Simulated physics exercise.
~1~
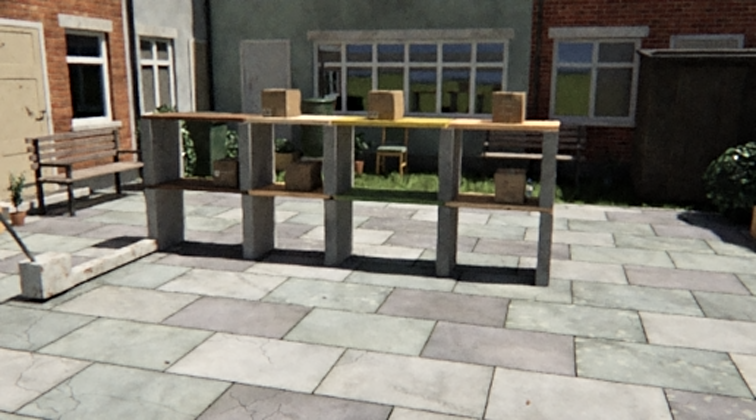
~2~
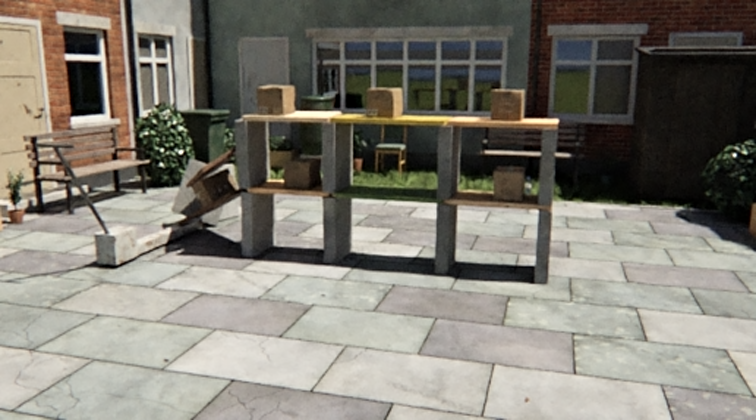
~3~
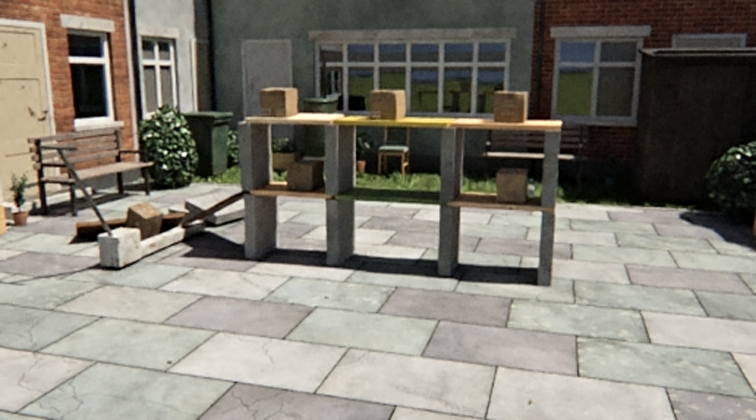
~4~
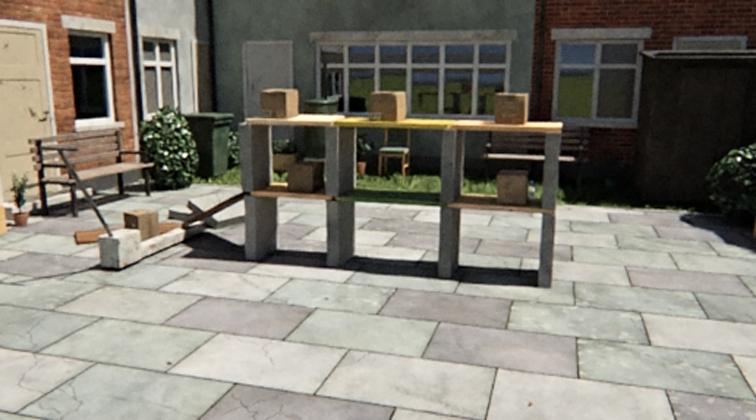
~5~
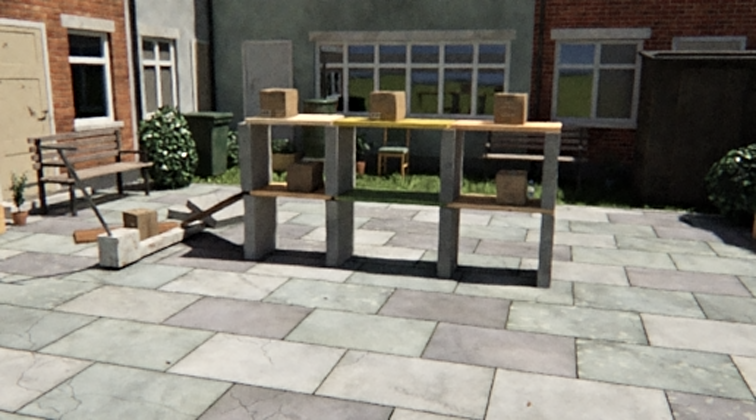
Paved courtyard with makeshift board shelving, its left end collapsing as a low jack slides right, the yellow and green boards staying up.
